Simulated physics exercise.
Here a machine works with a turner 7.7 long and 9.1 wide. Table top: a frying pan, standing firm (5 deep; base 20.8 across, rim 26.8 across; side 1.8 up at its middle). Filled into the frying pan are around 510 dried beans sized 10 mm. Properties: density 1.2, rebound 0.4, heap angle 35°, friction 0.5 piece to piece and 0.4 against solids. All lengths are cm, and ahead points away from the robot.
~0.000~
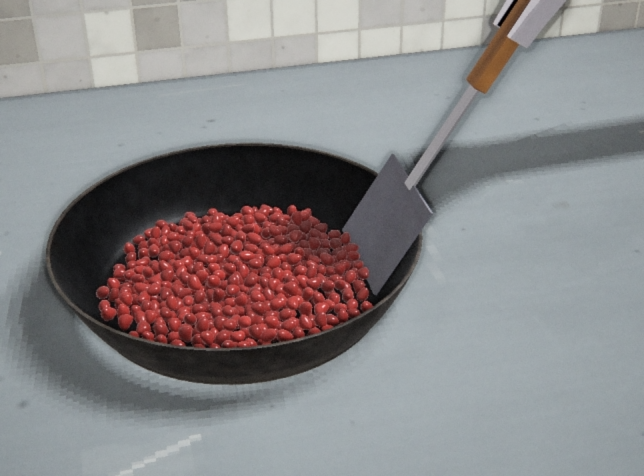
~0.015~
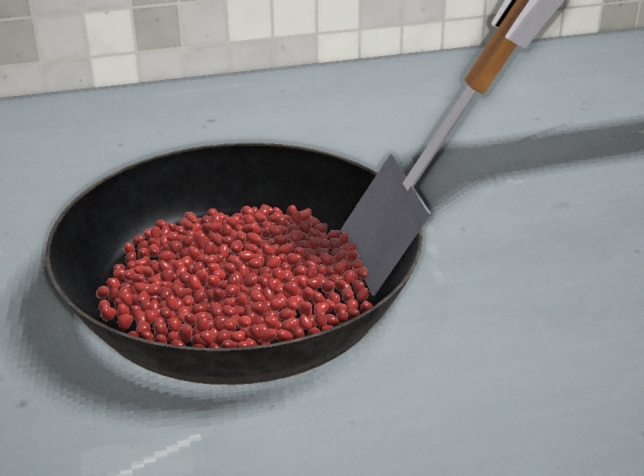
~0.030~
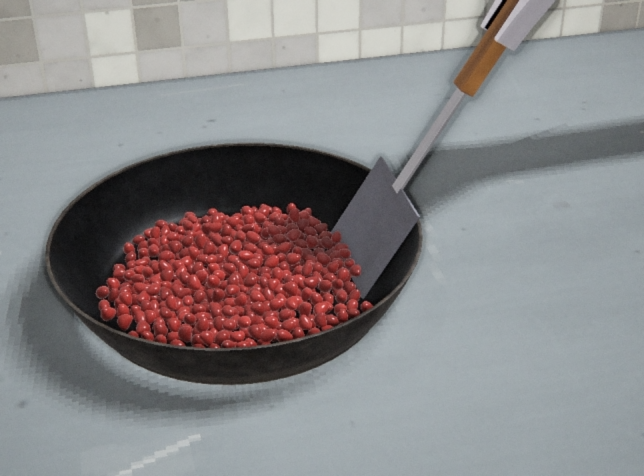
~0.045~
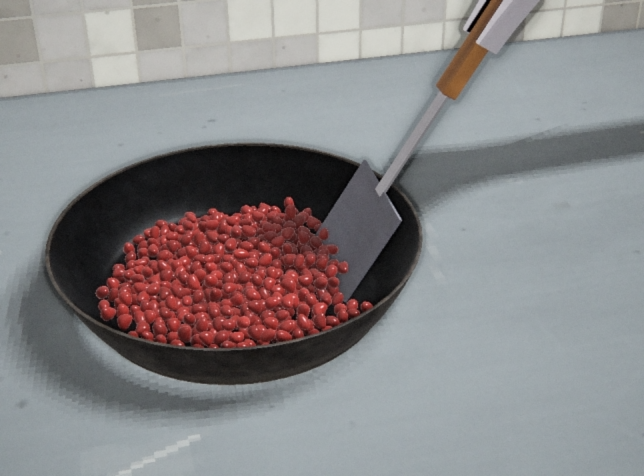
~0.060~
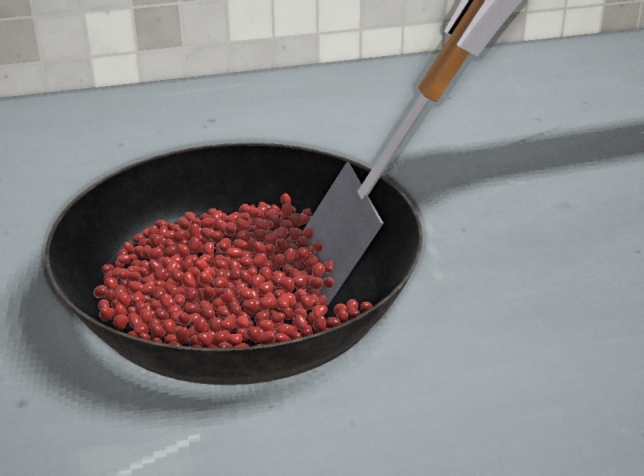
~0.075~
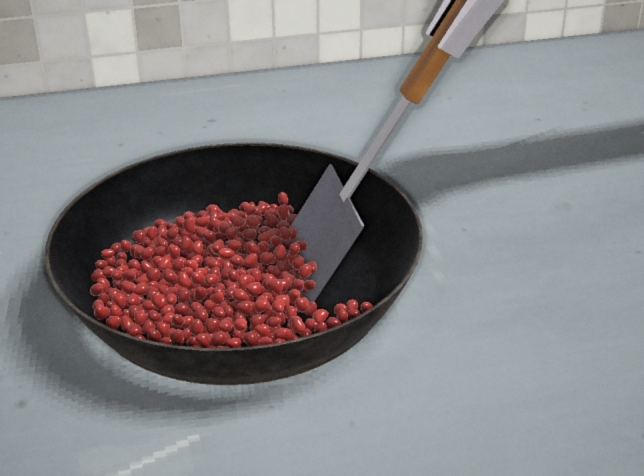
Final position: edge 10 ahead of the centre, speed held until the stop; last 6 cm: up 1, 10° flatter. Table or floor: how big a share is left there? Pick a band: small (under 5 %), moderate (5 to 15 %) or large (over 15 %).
The share is large, over 15 %.
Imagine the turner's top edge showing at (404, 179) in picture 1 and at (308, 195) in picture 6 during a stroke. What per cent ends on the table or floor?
My guess would be close to 35 per cent.
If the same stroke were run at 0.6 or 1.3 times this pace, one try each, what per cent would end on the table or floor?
10 and 30 %.
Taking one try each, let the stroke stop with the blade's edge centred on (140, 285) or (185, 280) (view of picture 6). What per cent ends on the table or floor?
About 0 and 0 per cent.
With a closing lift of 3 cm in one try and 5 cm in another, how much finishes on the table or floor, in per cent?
First try around 20 percent, second try around 20 percent.
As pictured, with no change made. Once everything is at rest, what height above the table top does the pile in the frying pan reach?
Roughly 5.5 centimetres.
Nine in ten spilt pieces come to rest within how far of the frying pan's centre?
25 cm.
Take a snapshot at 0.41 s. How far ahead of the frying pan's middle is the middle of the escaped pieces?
The distance is around 16 cm.
After 0.13 s, sloping 58°, highest piece 5 above the table; 508 in the frying pan.
After 0.18 s, sloping 55°, highest piece 5 above the table; 508 in the frying pan.
After 0.41 s, sloping 48°, highest piece 10 above the table; 390 in the frying pan, 66 on the table or floor, 52 on the blade or in flight.
After 1.46 s, sloping 48°, highest piece 6 above the table; 389 in the frying pan, 119 on the table or floor.
In the end, 389 in the frying pan, 119 on the table or floor. That is 23 % on the table or floor.
